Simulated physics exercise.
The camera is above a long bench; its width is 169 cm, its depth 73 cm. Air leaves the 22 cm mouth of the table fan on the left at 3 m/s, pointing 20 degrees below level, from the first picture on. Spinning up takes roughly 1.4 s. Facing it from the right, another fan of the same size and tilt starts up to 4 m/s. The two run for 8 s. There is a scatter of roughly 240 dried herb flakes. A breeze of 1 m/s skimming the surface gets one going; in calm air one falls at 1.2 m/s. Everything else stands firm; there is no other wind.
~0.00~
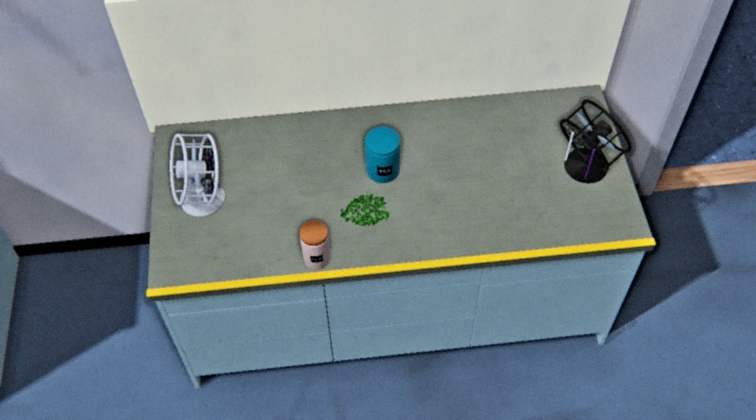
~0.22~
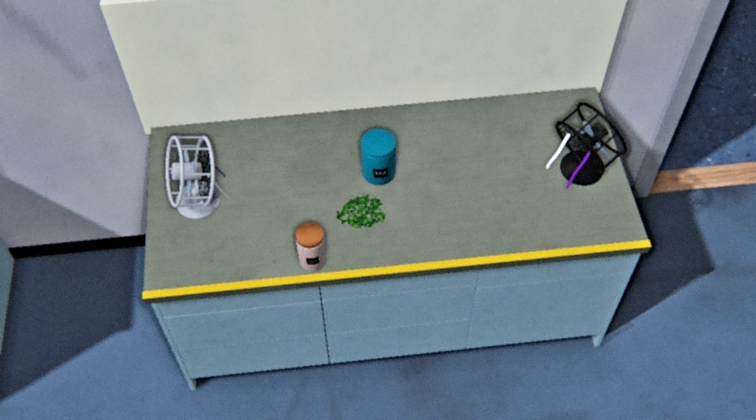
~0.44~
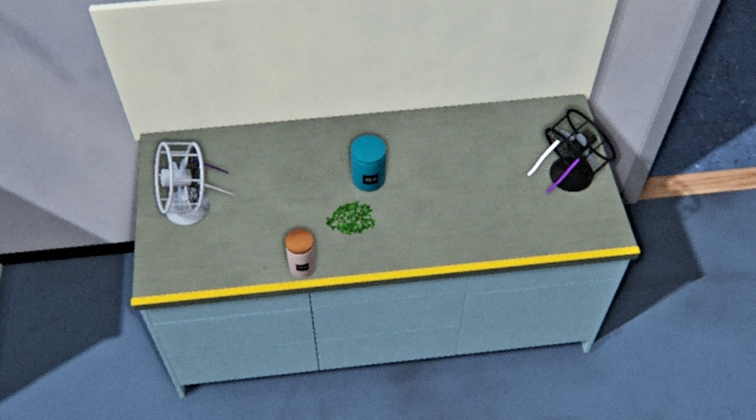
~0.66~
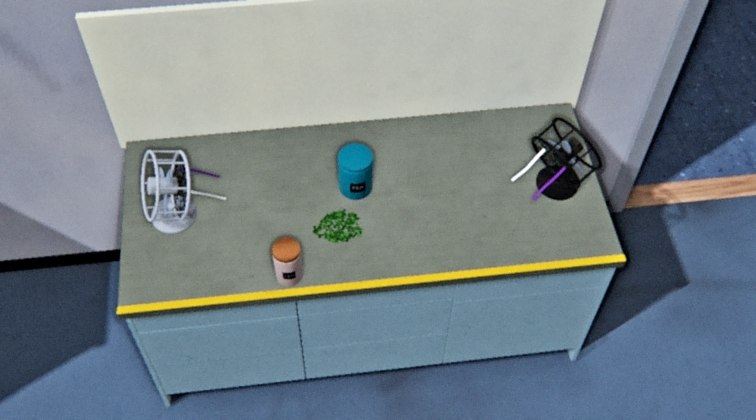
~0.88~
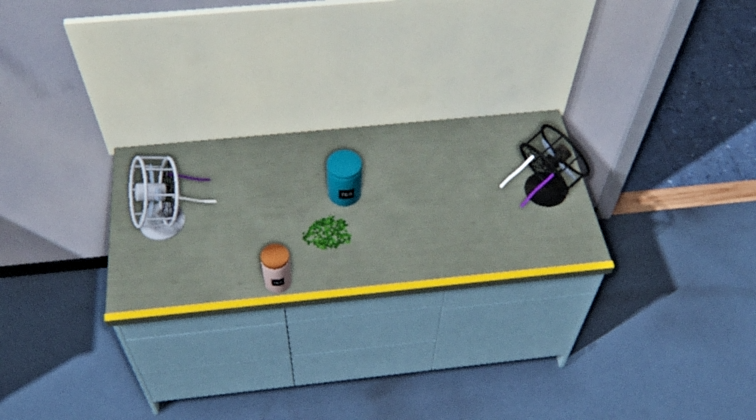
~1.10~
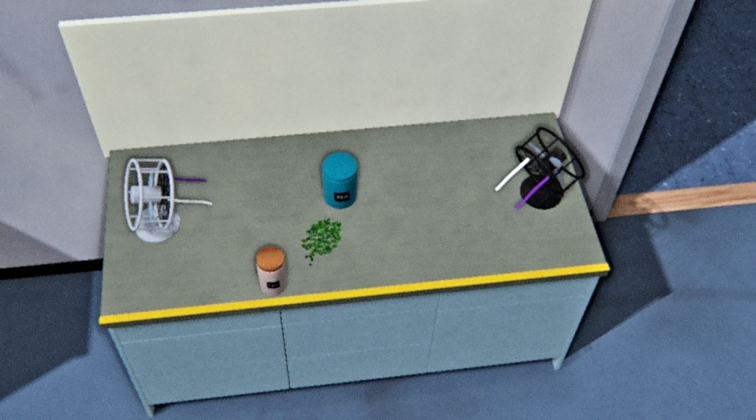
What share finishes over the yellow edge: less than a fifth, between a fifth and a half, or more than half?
By then over half are over the yellow edge.
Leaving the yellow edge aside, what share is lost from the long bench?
Near 0 %.
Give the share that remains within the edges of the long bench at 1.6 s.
Some 70 per cent.
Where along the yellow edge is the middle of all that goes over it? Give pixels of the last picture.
At about (280, 305).
After 1.6 s the count stands so, 30 % are over the yellow edge; the middle of those left on the top is near (331, 262).
After 2.6 s the count stands so, 95 % are over the yellow edge.
After 4.4 s the count stands so, 98 % are over the yellow edge.
After 8.0 s, at the end, 98 % are over the yellow edge.
